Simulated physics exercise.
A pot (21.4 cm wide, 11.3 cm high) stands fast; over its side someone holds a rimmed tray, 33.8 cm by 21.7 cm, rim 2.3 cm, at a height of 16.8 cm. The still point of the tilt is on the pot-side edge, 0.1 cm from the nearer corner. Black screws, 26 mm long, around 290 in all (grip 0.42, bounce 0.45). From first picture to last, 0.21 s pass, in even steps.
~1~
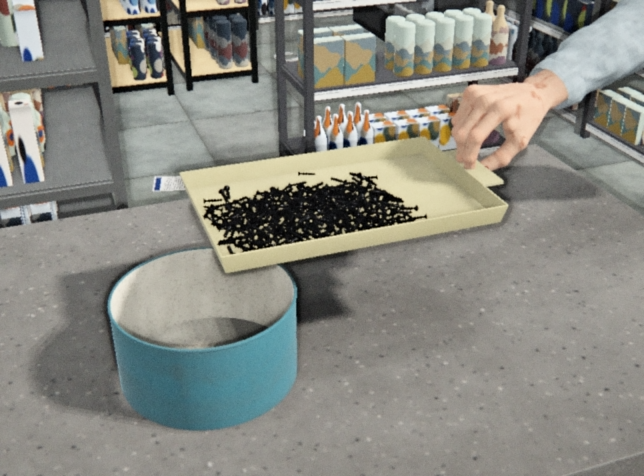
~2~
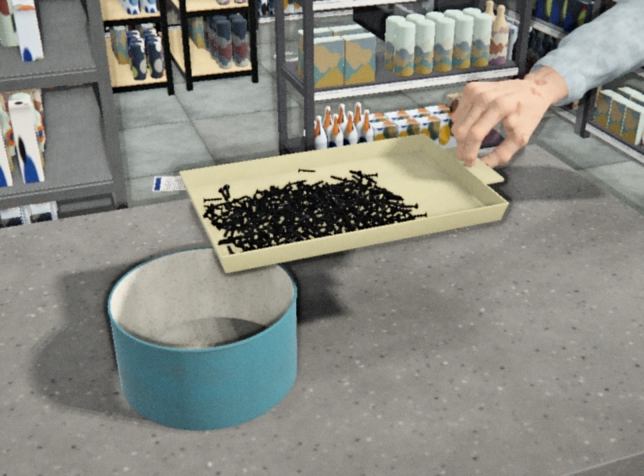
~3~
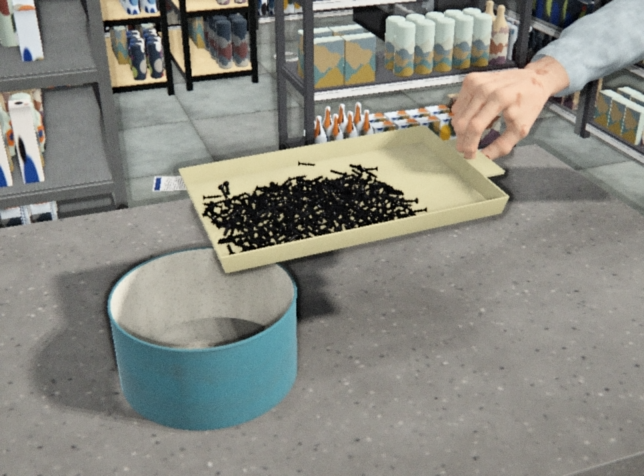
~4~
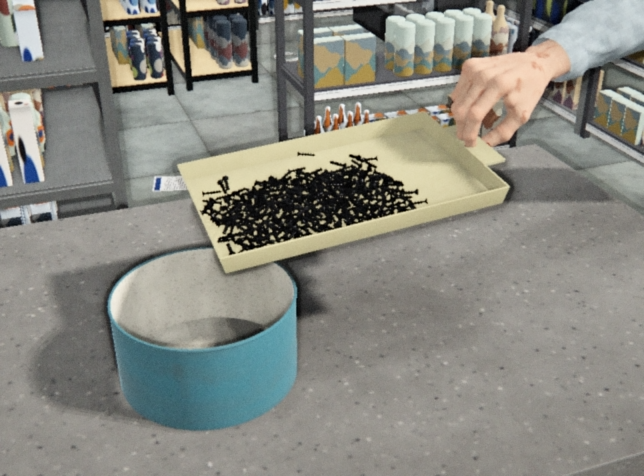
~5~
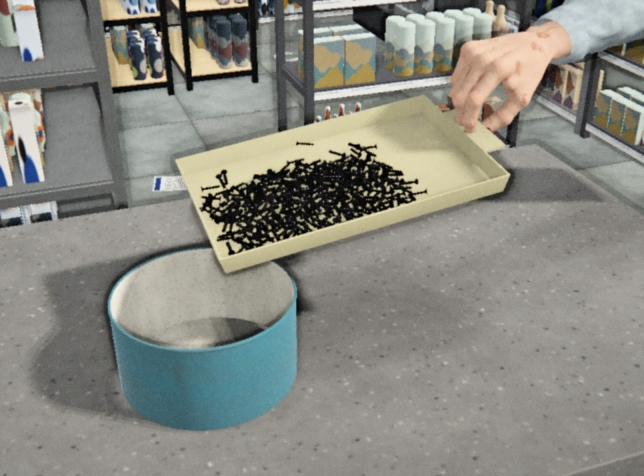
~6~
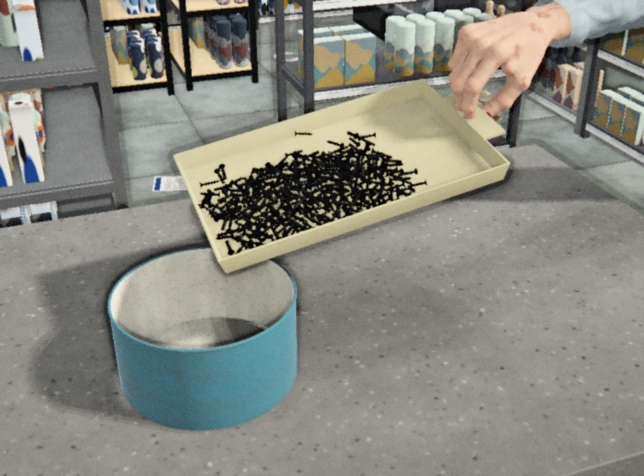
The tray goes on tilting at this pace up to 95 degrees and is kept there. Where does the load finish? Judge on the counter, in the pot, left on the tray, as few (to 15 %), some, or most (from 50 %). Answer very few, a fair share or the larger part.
Counter a fair share, pot the larger part, tray very few.
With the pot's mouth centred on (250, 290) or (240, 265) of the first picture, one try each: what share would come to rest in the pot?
About 25 and 0 per cent.
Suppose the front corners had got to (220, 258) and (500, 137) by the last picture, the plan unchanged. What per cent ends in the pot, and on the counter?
Pot 75, counter 25.
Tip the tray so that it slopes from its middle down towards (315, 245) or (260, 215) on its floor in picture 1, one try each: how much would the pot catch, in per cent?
Some 30 and 75 per cent.
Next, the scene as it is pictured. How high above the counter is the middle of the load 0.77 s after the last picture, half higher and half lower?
About 20 cm.
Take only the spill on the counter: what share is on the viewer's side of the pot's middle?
About 100 per cent.
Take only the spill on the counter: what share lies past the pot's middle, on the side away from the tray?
Roughly 90 per cent.
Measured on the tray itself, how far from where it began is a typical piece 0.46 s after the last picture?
Some 5 cm.
Then, 0.46 s after the last picture, tilt 52 degrees; the tray holds 100 %, the pot 0 %.
Then, 0.77 s after the last picture, tilt 78 degrees; the tray holds 75 %, the pot 10 %.
Then, 1.18 s after the last picture, tilt 95 degrees; the tray holds 0 %, the pot 70 %.
In the end, counter 30 %, pot 70 %, tray 0 %.
